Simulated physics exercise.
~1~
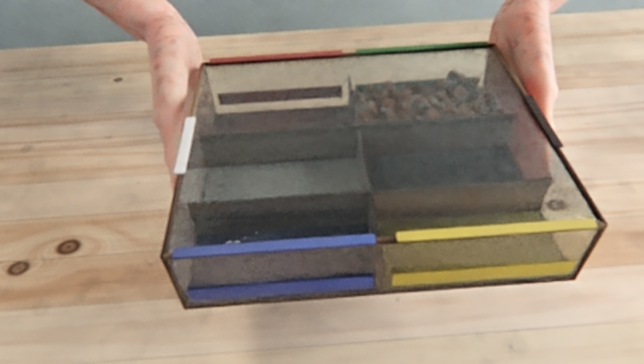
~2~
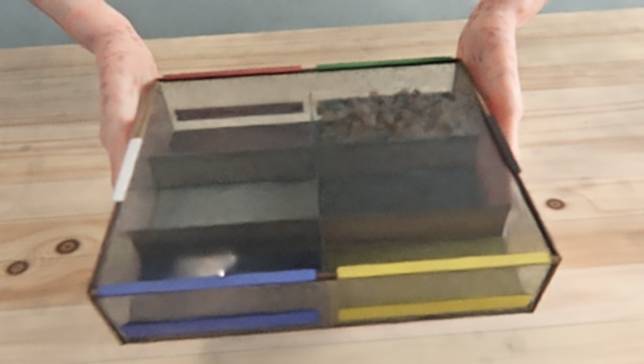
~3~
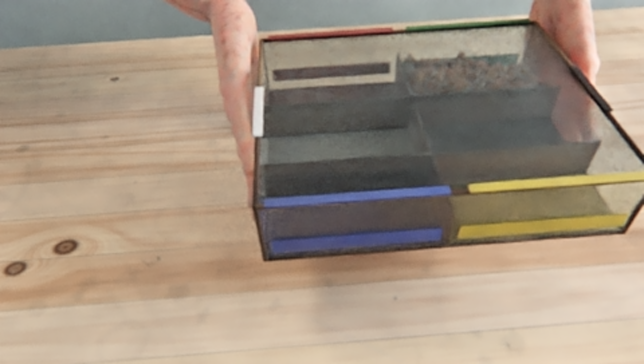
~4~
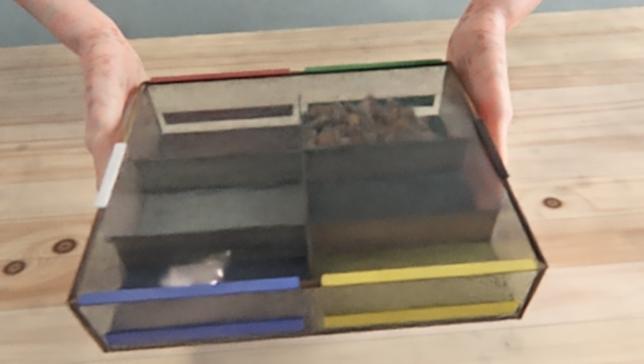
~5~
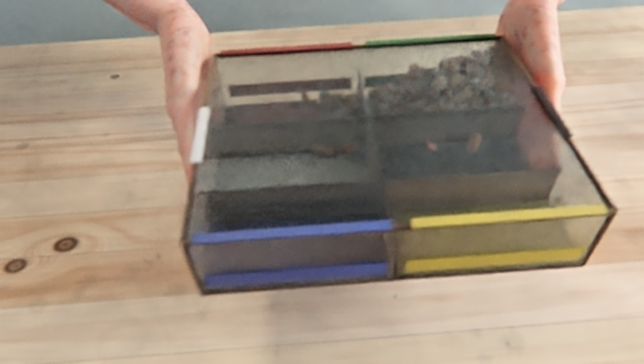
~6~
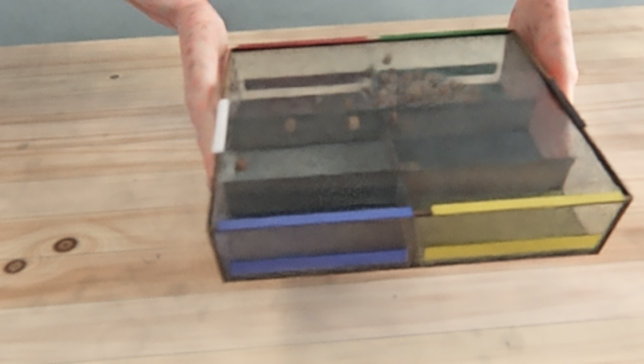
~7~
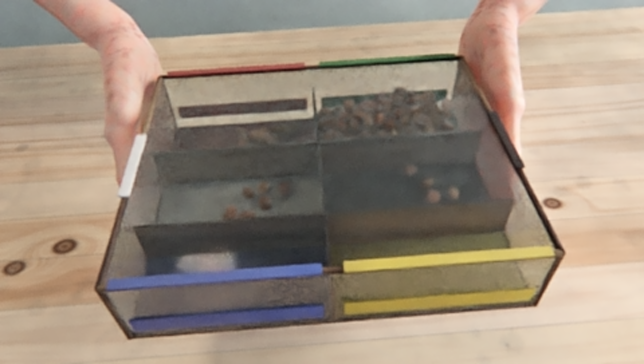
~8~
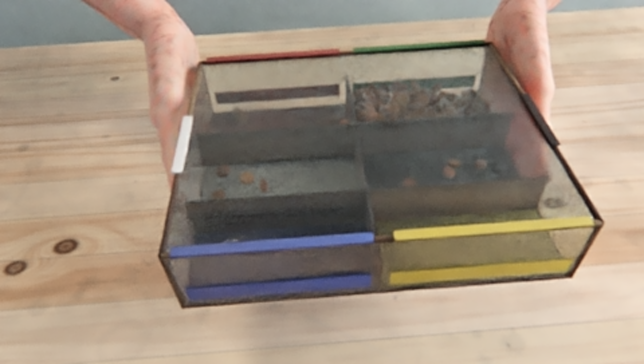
The clip opens with two hands holding a clear-lidded box above a wooden table, its small brown pieces heaped in the back right compartment beside the green strip. The hands swing the box toward the lower left, then up to the right, and keep shaking it back and forth along that slanted line. At first the heap mostly stays together, but as the shaking goes on, some pieces scatter over the dividers toward the left and front. The swings then get smaller. By the end, most pieces still lie by the green strip, with a few scattered in the middle compartments.
